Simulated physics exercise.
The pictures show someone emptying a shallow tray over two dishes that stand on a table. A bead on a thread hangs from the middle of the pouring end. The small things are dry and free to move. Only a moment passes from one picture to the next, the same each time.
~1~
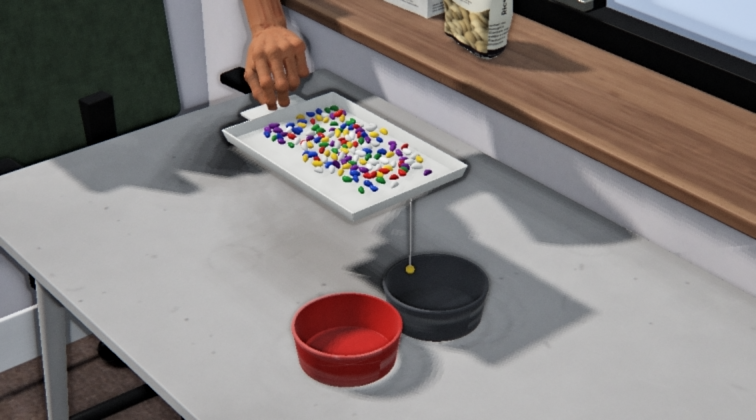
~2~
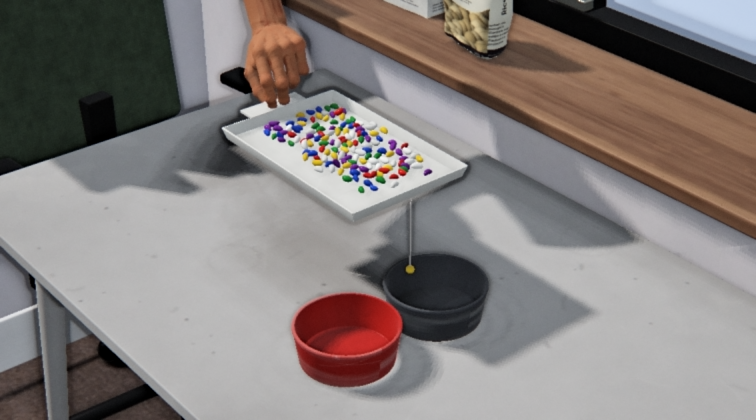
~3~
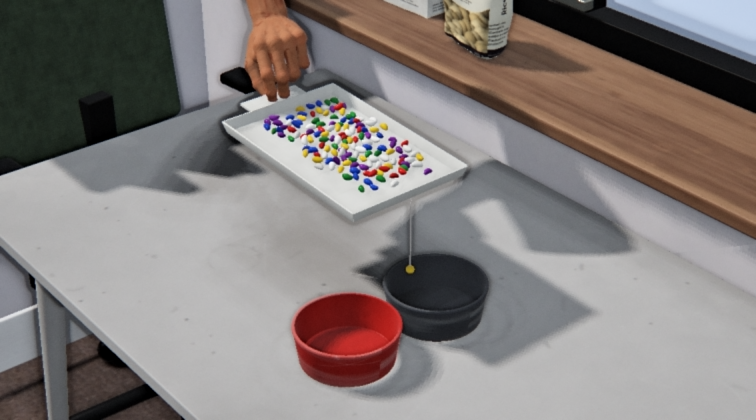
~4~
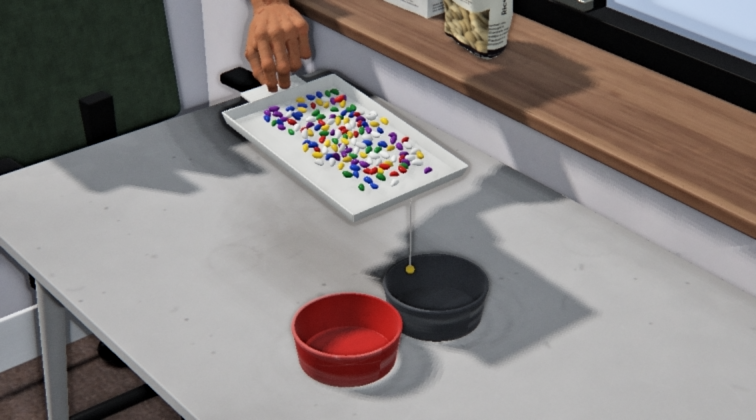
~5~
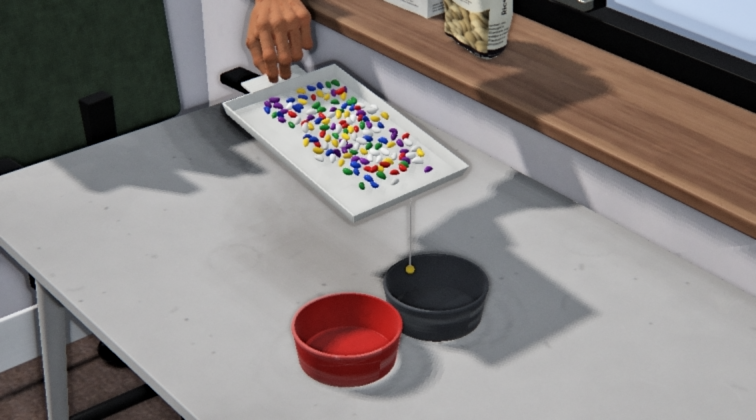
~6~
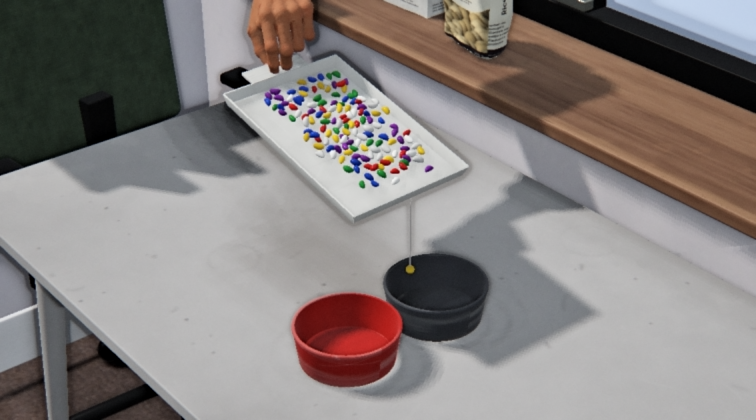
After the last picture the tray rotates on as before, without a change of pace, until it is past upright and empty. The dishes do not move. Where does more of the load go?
More goes to the right dish.
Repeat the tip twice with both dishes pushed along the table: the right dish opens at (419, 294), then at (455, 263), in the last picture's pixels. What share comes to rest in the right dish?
About 70 and 20 per cent.
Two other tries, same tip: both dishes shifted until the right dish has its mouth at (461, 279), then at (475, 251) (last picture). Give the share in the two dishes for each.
First some 90, then 60 per cent.
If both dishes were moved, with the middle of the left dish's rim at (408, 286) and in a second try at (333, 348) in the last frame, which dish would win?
One: The left one. Two: The dish on the right.
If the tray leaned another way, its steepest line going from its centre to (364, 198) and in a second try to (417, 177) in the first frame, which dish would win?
First left, then the dish on the right.
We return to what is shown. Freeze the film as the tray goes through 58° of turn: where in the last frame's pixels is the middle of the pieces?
Near (405, 177).
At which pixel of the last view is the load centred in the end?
Near (433, 327).
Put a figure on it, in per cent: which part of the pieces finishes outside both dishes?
Near 20 %.
Shortly afterwards, tray tipped steeply; the bulk on the tray; only a few in the left dish; only a few in the right dish; a little in the air.
Next, tray tipped right over; near a third on the tray; a little in the left dish; near a quarter in the right dish; a little outside both; near a third in the air.
Some moments later, tray tipped past a quarter turn; near a quarter in the left dish; near half in the right dish; near a quarter outside both.
In the end, tray tipped past a quarter turn; near a quarter in the left dish; near half in the right dish; near a quarter outside both.
